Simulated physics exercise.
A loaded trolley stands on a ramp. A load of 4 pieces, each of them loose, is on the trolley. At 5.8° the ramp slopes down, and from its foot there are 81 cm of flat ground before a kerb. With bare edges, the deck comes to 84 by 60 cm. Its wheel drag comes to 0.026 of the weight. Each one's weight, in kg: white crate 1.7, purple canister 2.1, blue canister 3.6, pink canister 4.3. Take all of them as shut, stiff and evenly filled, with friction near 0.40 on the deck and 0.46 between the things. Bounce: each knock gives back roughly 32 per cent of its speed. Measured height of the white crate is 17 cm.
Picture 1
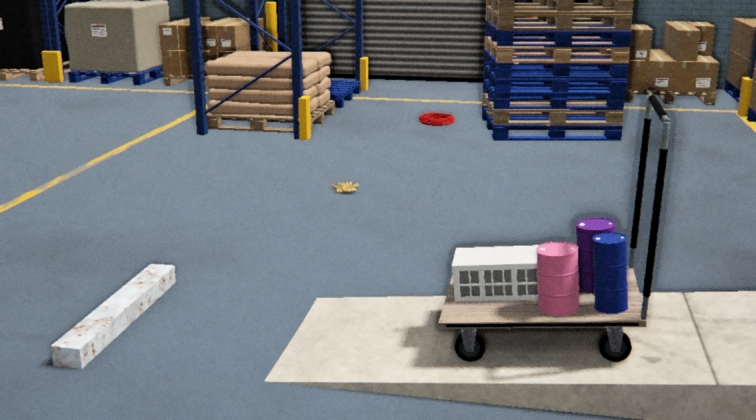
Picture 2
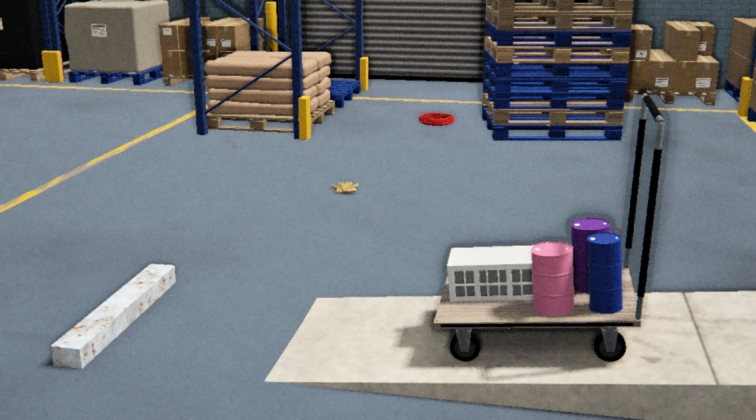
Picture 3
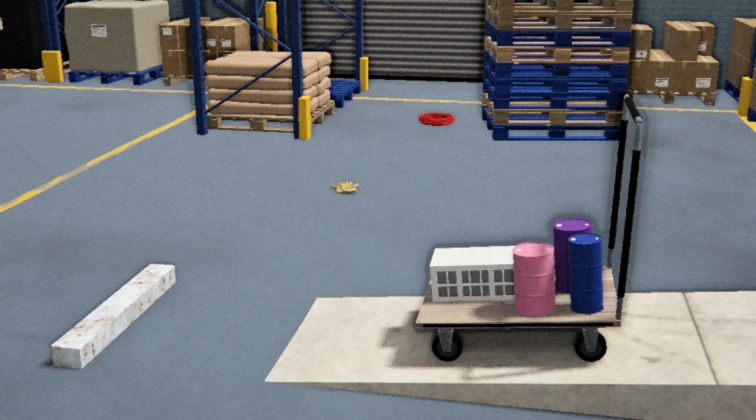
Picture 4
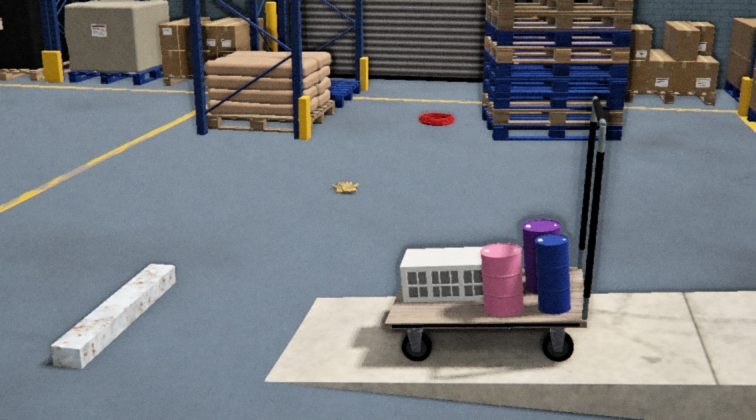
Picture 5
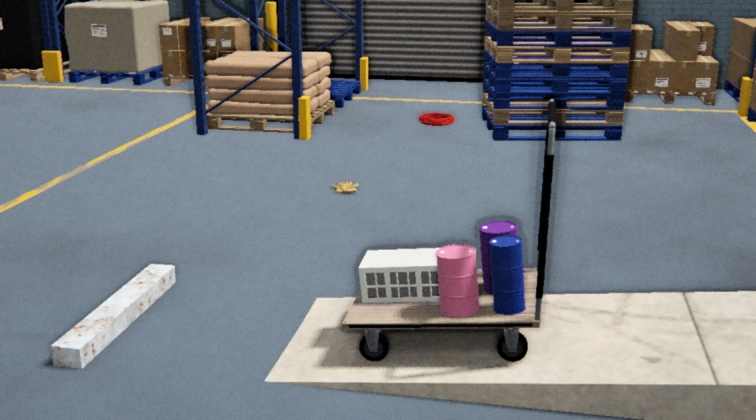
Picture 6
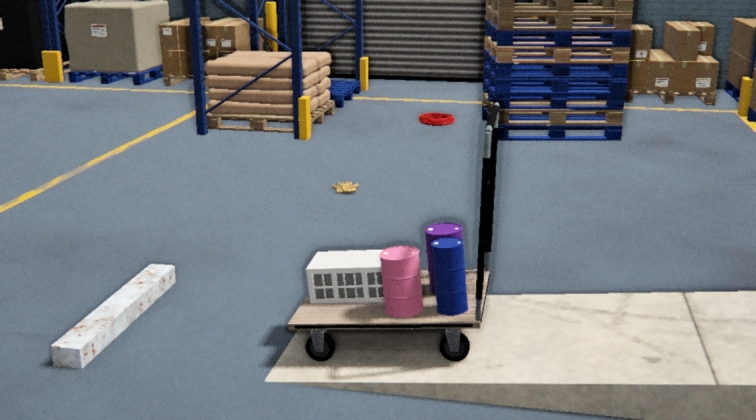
A loaded flatbed trolley stands on a pale concrete ramp in a warehouse, seen from a fixed, slightly raised view side-on to it. It carries a white crate on the left and pink, purple and blue canisters beside its tall black handle, with a whitish kerb at left and racking, sacks and stacked pallets behind. The trolley rolls leftward down the ramp, slowly, then faster, its load riding along.
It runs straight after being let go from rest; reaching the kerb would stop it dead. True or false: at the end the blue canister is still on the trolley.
True.
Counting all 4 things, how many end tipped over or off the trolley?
The number is 0.
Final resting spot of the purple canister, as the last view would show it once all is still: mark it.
Around (218, 258).
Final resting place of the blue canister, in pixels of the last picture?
The resting point is around (209, 275).
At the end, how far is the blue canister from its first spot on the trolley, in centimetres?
Displacement: Approx. 16 cm.
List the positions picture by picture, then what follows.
In the first picture, 159 cm left to run; blue canister (610, 273); white crate (499, 273).
In the second picture, 157 cm left to run; pink canister (553, 279); white crate (494, 273).
In the third picture, 150 cm left to run; purple canister (573, 256); pink canister (534, 279).
In the fourth picture, 137 cm left to run; white crate (448, 274).
In the fifth picture, 118 cm left to run; pink canister (458, 280); white crate (407, 275).
In the sixth picture, 93 cm left to run; blue canister (450, 276).
Then, 0.70 s past the last view, 12 cm left to run.
Then, 0.90 s past the last view, trolley at the kerb; blue canister shifted 8 cm near (226, 276); purple canister shifted 8 cm; pink canister shifted 8 cm.
Finally, not toppled but over 10 cm from the start, white crate, purple canister, blue canister and pink canister. Final places as that camera would see them, blue canister near (209, 275).
